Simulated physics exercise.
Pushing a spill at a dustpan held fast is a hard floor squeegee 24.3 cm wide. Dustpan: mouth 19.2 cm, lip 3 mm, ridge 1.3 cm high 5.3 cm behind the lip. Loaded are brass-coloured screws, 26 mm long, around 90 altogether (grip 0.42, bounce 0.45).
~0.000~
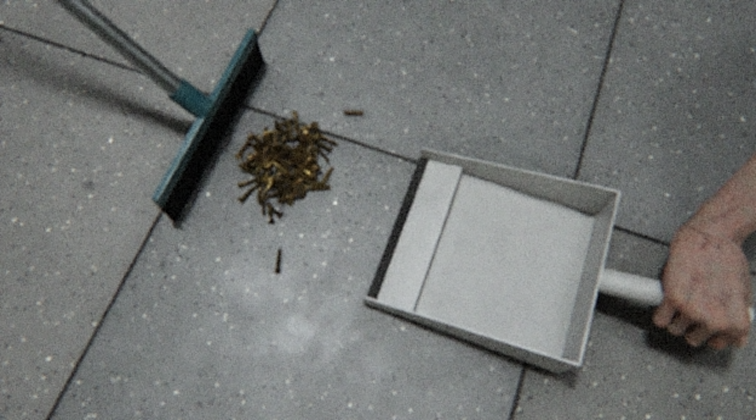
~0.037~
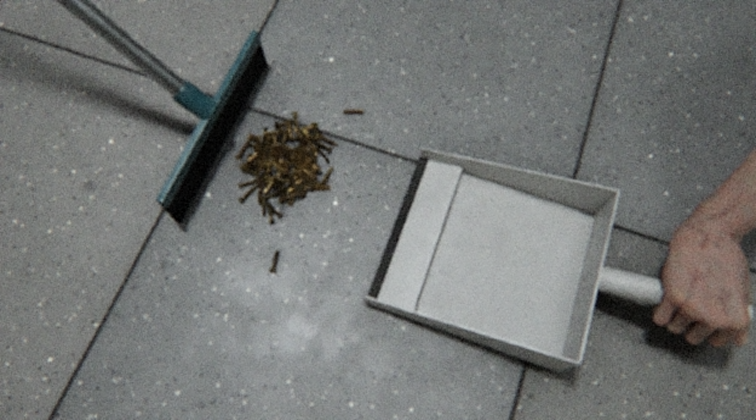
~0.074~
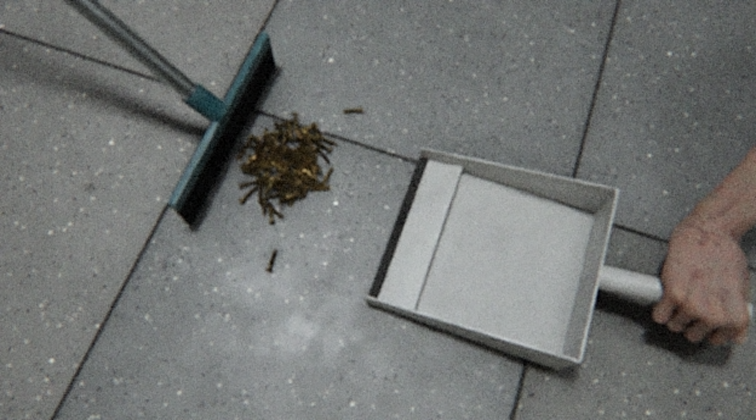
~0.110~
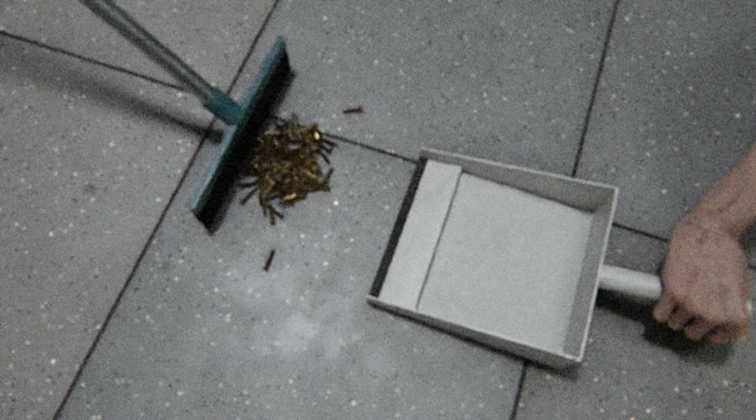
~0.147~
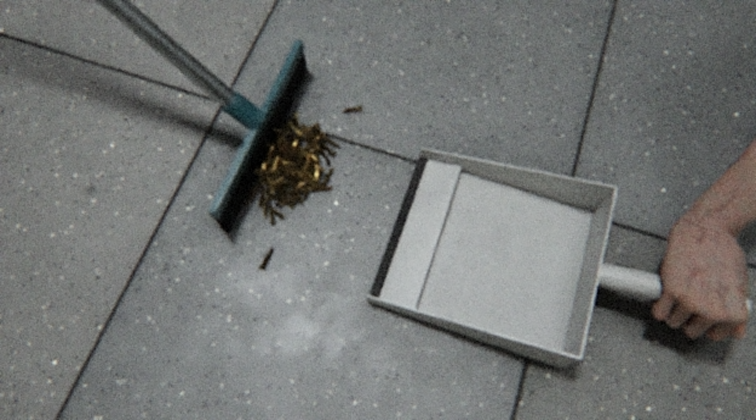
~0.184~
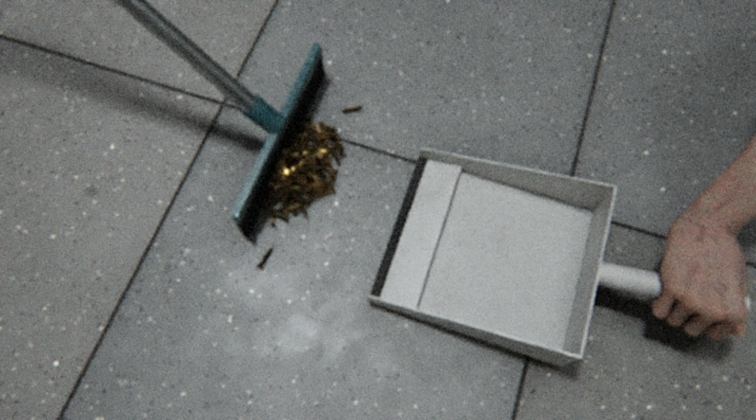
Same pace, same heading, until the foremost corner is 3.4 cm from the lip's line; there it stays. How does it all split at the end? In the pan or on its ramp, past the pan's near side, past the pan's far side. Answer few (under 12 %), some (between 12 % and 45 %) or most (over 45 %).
Pan: Some, near side: Few, far side: Some.
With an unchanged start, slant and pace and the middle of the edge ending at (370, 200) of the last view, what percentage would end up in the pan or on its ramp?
That comes to near 25 percent.
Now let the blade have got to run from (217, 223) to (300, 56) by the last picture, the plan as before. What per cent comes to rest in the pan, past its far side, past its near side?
Pan: 20, far side: 10, near side: 0.
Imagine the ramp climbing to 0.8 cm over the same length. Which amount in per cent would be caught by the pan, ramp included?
Estimated share: Around 25 in a hundred.
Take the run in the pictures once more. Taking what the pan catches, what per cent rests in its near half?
About 30 %.
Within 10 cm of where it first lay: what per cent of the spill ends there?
I'd guess some 0 per cent.
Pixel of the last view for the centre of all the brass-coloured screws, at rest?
Look around (400, 191) in the last picture.
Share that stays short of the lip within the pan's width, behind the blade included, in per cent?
Around 60 in a hundred.
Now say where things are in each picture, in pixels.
The first picture shows blade from (159, 201) to (253, 37), moved 0.0 cm, 0 of the pieces shifted so far; middle of the pieces at (284, 161); pan at (501, 263).
The second picture shows blade from (164, 202) to (256, 39), moved 0.4 cm, 1 of the pieces shifted so far; middle of the pieces at (284, 162).
The third picture shows blade from (176, 205) to (266, 41), moved 1.7 cm, 2 of the pieces shifted so far; middle of the pieces at (284, 162).
The fourth picture shows blade from (195, 209) to (282, 45), moved 3.8 cm, 5 of the pieces shifted so far; middle of the pieces at (285, 162).
The fifth picture shows blade from (216, 213) to (300, 48), moved 6.1 cm, 60 of the pieces shifted so far; middle of the pieces at (289, 164).
The sixth picture shows blade from (237, 217) to (318, 52), moved 8.5 cm, 91 of the pieces shifted so far; middle of the pieces at (307, 169); pan at (501, 260). Its pace works out near 0.63 m/s, heading 9 degrees away from the viewer's side.
Then, at 0.30 s, middle of the blade 9 cm from the lip; 0 % over the lip, far side 10 %, near side 0 %.
After 0.37 s, middle of the blade 5 cm from the lip; 0 % over the lip, far side 15 %, near side 0 %.
After 0.58 s, middle of the blade 4 cm from the lip; 25 % over the lip, far side 20 %, near side 0 %.
At rest (1.1 s), pan 25 %, near side 0 %, far side 20 %, in front of the lip or behind the blade 60 %.
